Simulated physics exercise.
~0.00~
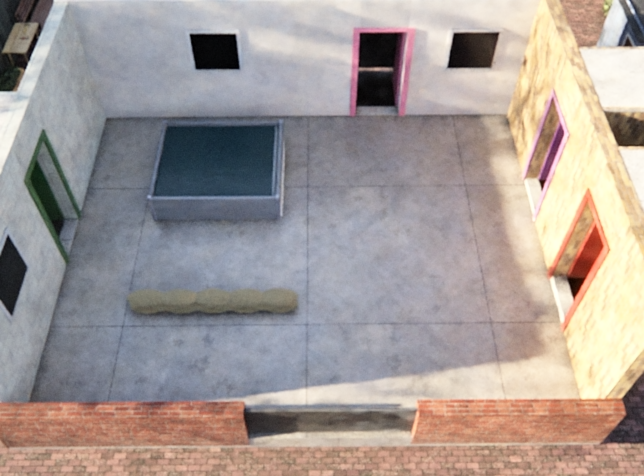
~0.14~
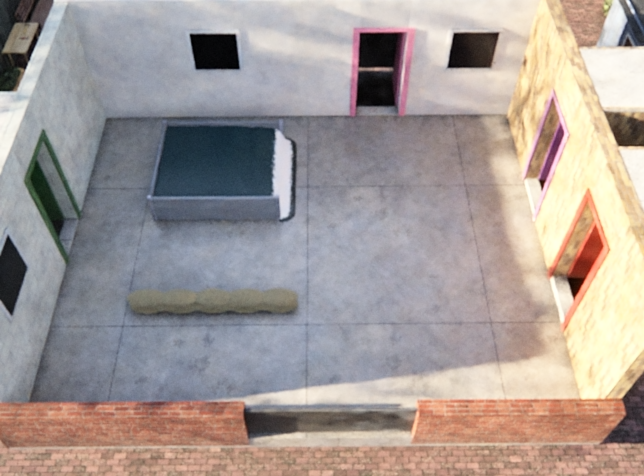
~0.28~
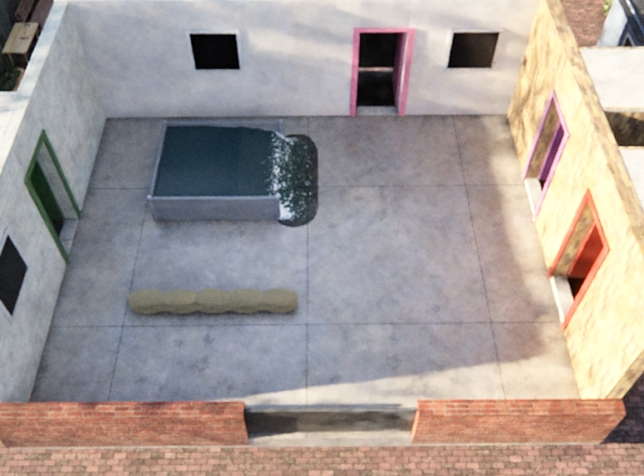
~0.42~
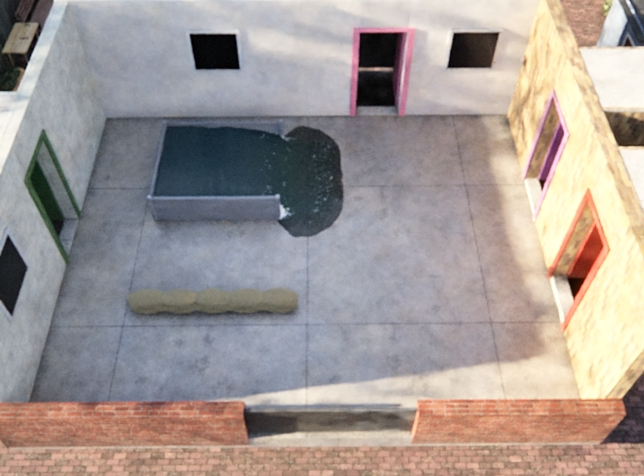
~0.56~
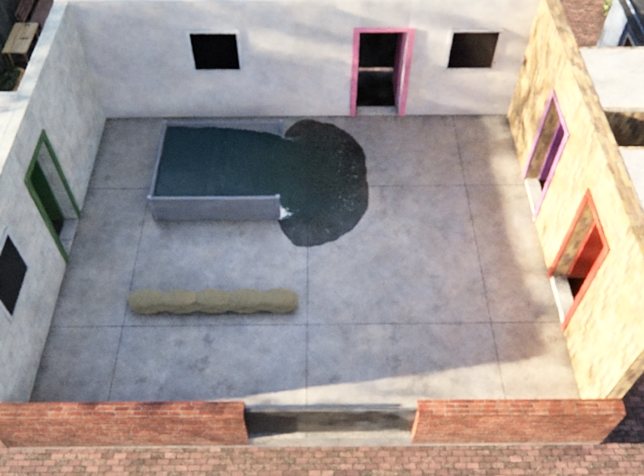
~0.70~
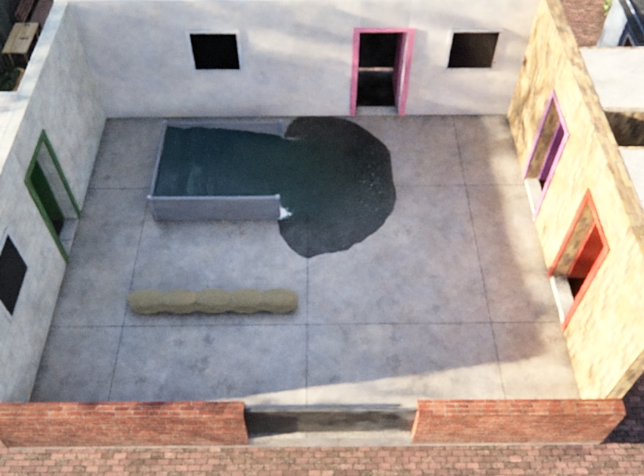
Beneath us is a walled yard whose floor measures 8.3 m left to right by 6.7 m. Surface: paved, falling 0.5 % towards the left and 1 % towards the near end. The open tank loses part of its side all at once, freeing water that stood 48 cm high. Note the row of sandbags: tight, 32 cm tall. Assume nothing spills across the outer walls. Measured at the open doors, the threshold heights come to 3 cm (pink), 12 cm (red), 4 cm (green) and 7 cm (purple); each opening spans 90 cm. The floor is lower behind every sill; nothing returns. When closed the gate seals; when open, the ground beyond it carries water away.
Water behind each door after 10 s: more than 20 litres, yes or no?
Pink door: Yes; red door: No; green door: No; purple door: Yes.
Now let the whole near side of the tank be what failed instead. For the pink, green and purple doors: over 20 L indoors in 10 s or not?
Then: Pink short of it, green beyond it, purple short of it.
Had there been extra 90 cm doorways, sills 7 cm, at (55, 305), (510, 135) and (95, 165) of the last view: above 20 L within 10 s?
In turn: Short of it, beyond it, short of it.
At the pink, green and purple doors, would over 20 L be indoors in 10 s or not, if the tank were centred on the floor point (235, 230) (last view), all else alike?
So the pink door keeps within it, the green door keeps within it and the purple door tops the limit.
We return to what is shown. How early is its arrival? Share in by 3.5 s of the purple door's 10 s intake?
That works out near 55%.
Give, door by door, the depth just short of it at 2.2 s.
Depths: Pink door 8 cm, red door 0 cm, green door 0 cm, purple door 15 cm.
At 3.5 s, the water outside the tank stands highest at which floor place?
Roughly (483, 131).
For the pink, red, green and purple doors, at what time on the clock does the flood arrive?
Pink 1.1 s, red 2.8 s, green not within the 10 s, purple 1.6 s.
After 1.4 s water covers 25 % of the floor and is deepest (22 cm) near (286, 200); pink door 6 cm at the sill, 0 L in, red door not reached, green door not reached, purple door not reached.
After 2.2 s water covers 35 % of the floor and is deepest (18 cm) near (286, 193); pink door 8 cm at the sill, 6 L in, red door not reached, green door not reached, purple door 15 cm at the sill, 8 L in.
After 3.5 s water covers 45 % of the floor and is deepest (24 cm) near (483, 131); pink door 7 cm at the sill, 28 L in, red door 12 cm at the sill, 0 L in, green door not reached, purple door 17 cm at the sill, 66 L in.
After 6.0 s water covers 50 % of the floor and is deepest (14 cm) near (577, 396); pink door 5 cm at the sill, 43 L in, red door 7 cm at the sill, 0 L in, green door not reached, purple door 9 cm at the sill, 120 L in.
After 10.0 s water covers 75 % of the floor and is deepest (16 cm) near (24, 425); pink door 2 cm at the sill, 52 L in, red door 5 cm at the sill, 0 L in, green door not reached, purple door 3 cm at the sill, 122 L in.
